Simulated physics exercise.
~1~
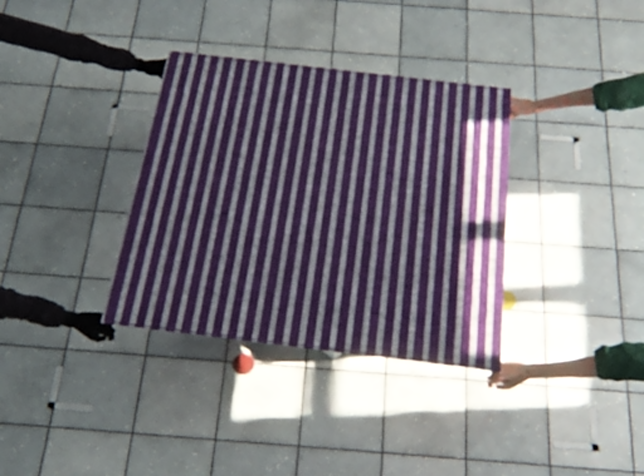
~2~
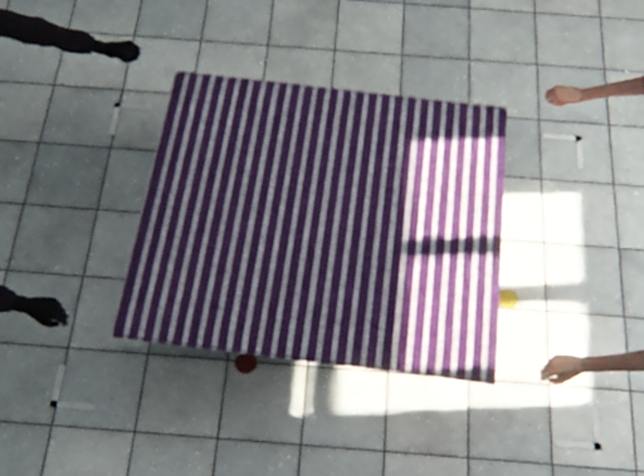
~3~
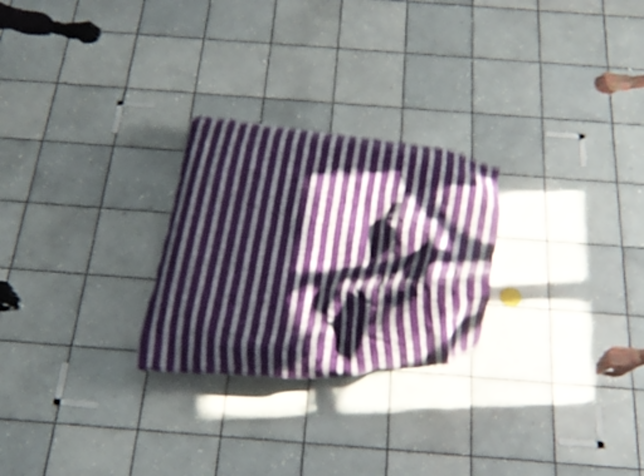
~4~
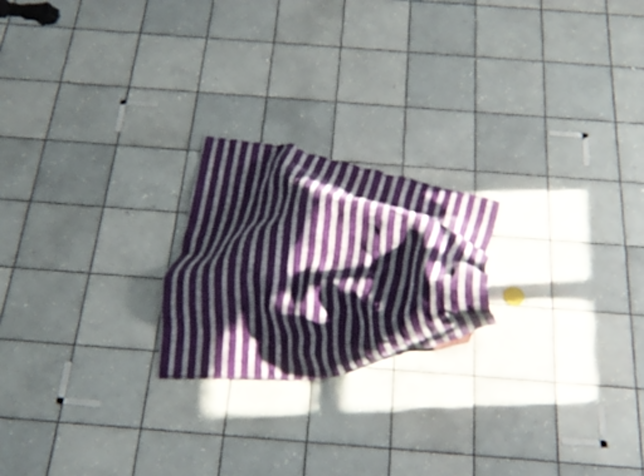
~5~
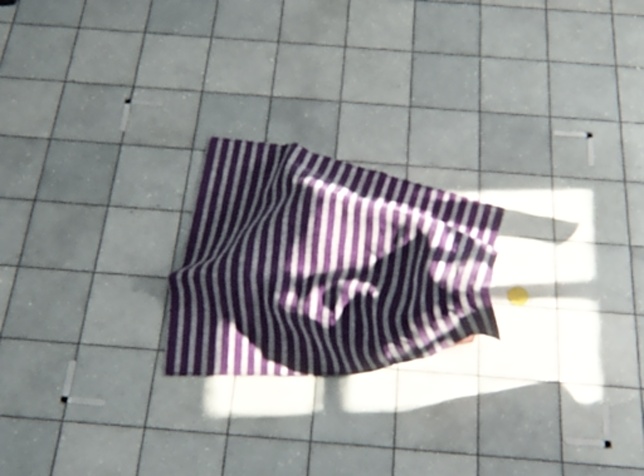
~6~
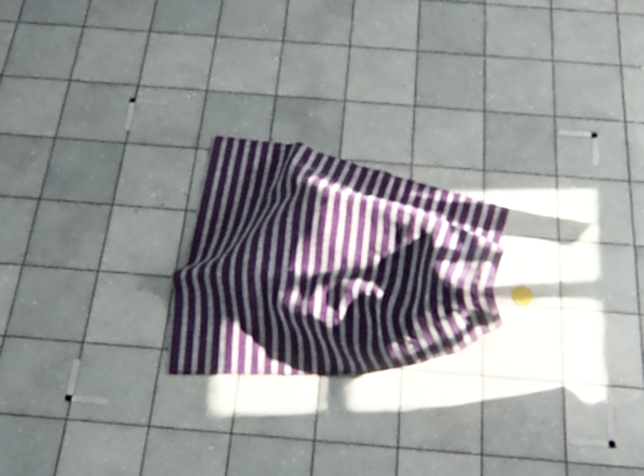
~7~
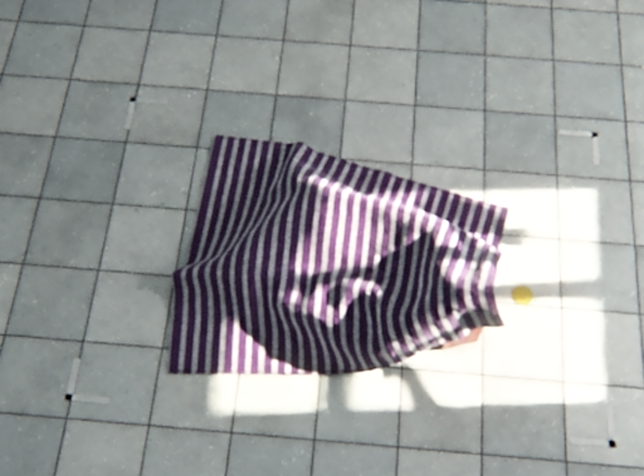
Tiled floor, four hands releasing a purple-and-white striped cloth that drops and settles crumpled over hidden objects, a yellow disc still showing.
